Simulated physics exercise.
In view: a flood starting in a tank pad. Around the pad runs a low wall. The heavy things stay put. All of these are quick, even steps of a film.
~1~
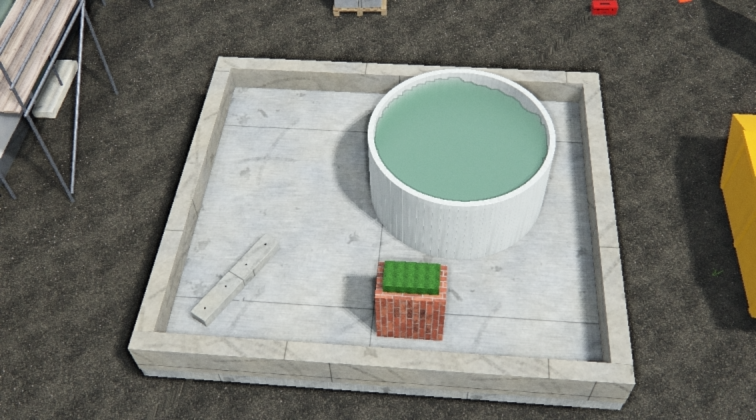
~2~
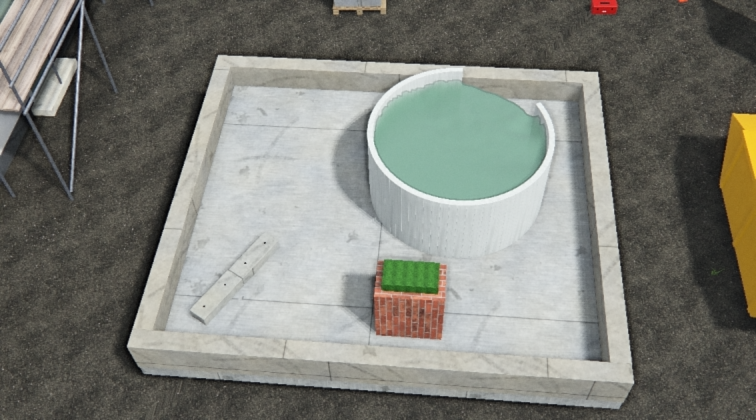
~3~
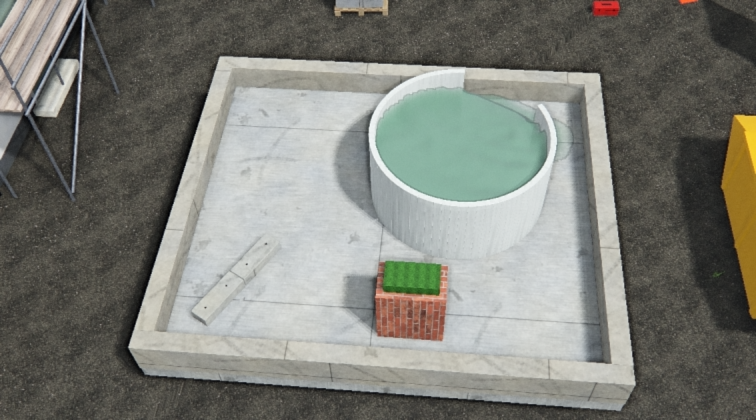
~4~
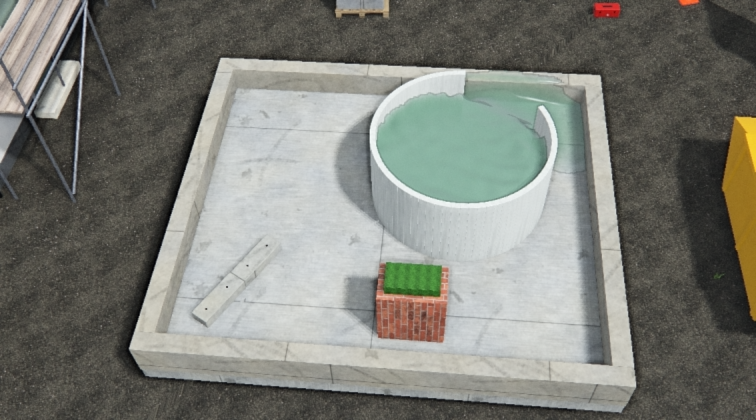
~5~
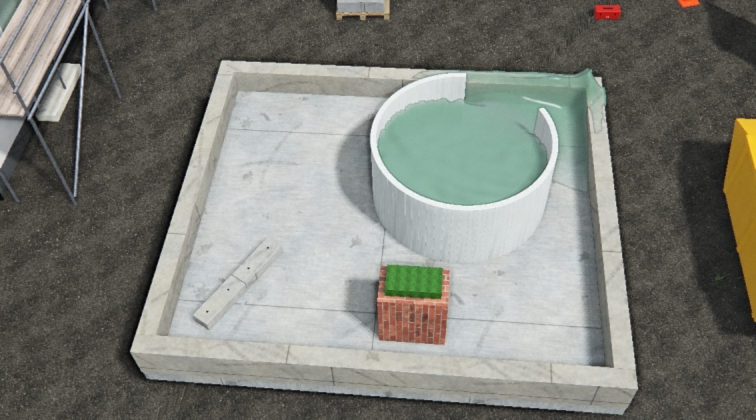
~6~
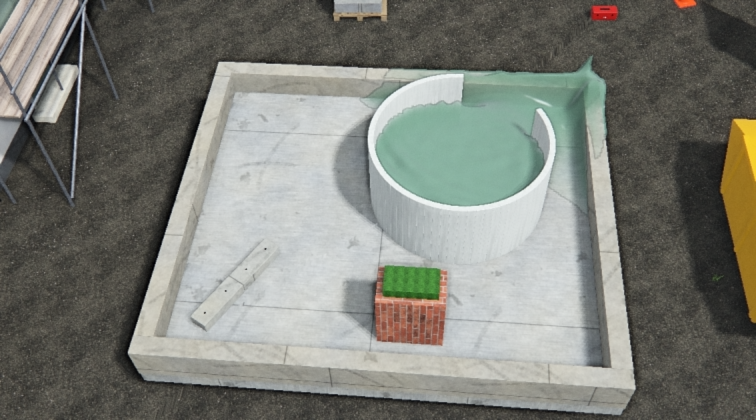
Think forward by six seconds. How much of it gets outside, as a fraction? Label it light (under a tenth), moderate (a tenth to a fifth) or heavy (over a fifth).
Heavy.
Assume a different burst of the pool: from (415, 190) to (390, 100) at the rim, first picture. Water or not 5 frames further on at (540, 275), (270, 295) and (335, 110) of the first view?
First point bare, second point swamped, third point swamped.
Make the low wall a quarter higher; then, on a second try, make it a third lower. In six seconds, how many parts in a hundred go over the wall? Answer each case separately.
Well, you'd get 14 per cent in the first case and 40 per cent in the second.
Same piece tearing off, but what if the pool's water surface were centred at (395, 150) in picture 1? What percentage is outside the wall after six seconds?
Roughly 16 %.
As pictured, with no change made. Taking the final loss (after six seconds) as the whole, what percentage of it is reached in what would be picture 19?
Close to 95 %.
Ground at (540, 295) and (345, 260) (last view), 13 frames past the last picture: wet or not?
The first spot is swamped, the second is high and dry.
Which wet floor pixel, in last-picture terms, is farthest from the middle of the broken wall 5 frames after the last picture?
The flood front should get to about (236, 93).
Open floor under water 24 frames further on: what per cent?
The answer is around 80 per cent.
A moment on, water covers 25 % of the floor; the low wall has let 6 % over.
Next, water covers 35 % of the floor; the low wall has let 11 % over.
Then, water covers 60 % of the floor; the low wall has let 22 % over.
Later, water covers 70 % of the floor; the low wall has let 23 % over.
In the end, water covers 85 % of the floor; the low wall has let 23 % over.
